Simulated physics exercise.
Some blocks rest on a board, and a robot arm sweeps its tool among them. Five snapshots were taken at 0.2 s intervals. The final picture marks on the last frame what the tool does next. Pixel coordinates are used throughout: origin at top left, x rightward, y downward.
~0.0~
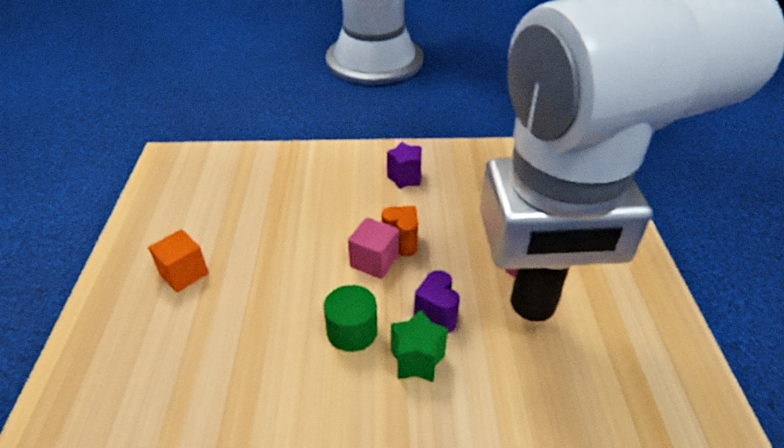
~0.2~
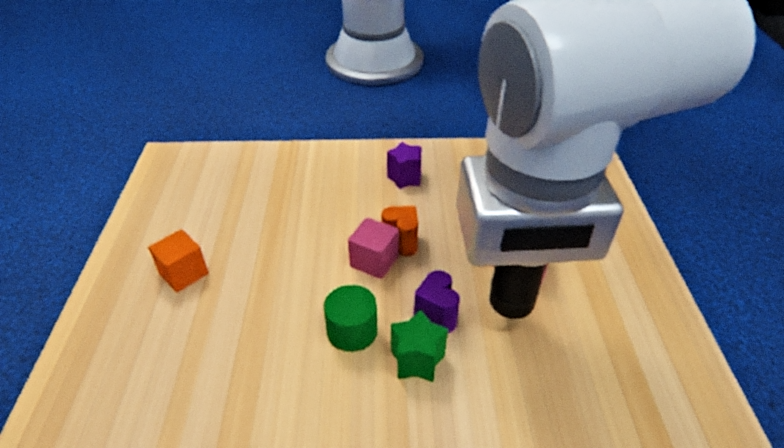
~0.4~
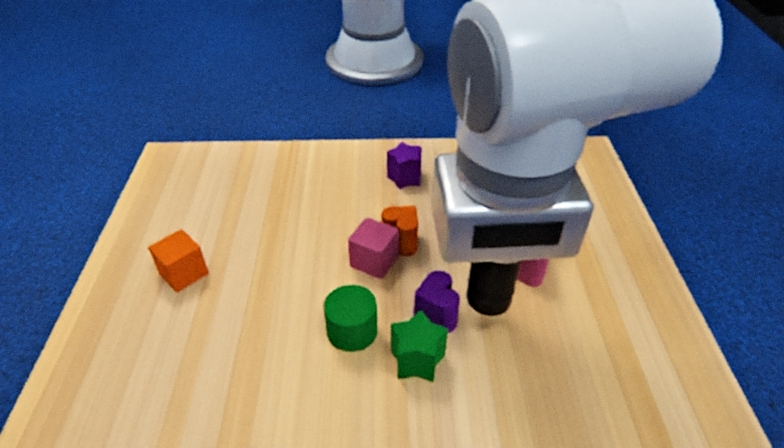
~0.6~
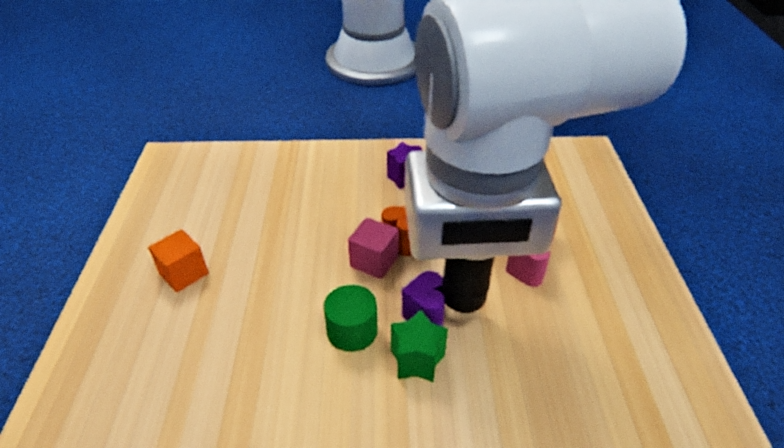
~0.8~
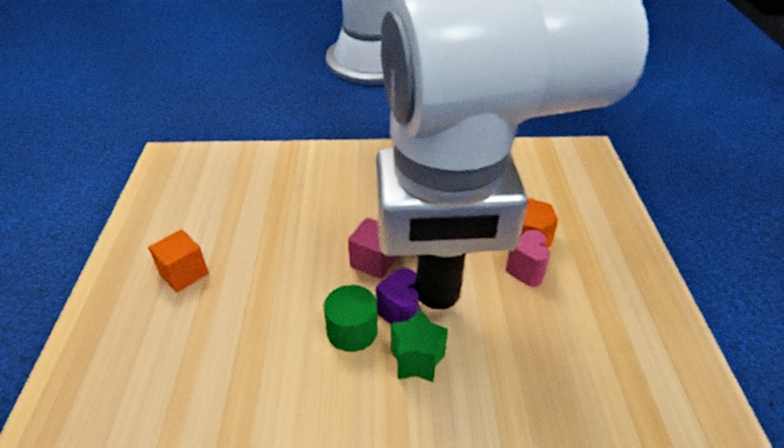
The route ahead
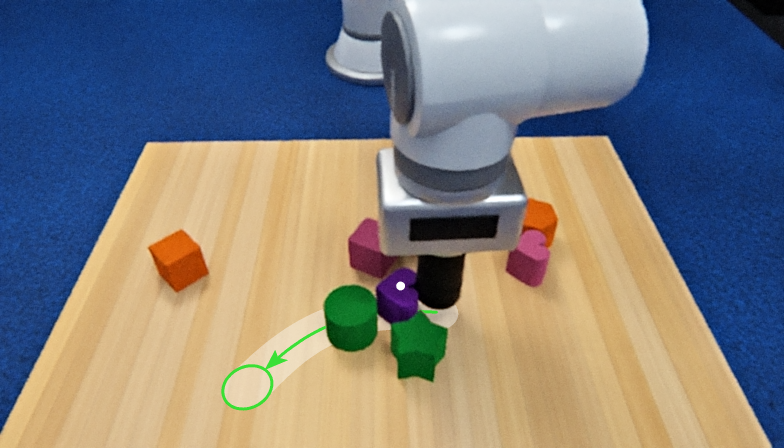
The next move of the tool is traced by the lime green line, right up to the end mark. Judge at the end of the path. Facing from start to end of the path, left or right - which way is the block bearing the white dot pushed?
It is pushed towards the right-hand side.
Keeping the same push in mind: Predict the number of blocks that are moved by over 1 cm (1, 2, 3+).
By the end of the path, two blocks have moved more than about a centimetre.
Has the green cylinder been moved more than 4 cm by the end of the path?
That would be a yes.
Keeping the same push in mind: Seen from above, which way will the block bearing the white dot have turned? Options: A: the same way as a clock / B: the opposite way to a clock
Letter A.
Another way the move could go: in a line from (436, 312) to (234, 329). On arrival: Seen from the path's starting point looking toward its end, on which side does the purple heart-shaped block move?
Out to the right.
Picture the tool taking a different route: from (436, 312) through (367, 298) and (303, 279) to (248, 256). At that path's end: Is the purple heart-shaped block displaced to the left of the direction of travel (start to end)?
The answer is yes.
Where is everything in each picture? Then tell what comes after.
The first frame shows tip of the tool at (533, 305), middles of tops, green cylinder at (350, 304), purple heart-shaped block at (439, 289), green star-shaped block at (419, 334).
The second frame shows tool at (511, 302), nothing pushed.
The third frame shows tool at (489, 300), nothing pushed.
The fourth frame shows tool at (464, 297), purple heart-shaped block at (427, 289).
The fifth frame shows tool at (438, 294), green cylinder at (350, 304), purple heart-shaped block at (401, 286), green star-shaped block at (419, 334).
The line goes from (436, 312) via (368, 314) and (304, 339), ending at (248, 387); the dot is on the purple heart-shaped block.
On the path given first. One third of the way, tool at (367, 296); green cylinder at (302, 317); purple heart-shaped block at (329, 282).
Two thirds of the way, tool at (300, 321); green cylinder at (251, 338); purple heart-shaped block at (286, 284), turned 65° clockwise.
At the end, tool at (242, 369); green cylinder at (182, 377); purple heart-shaped block at (286, 285), turned 65° clockwise; green star-shaped block unmoved.
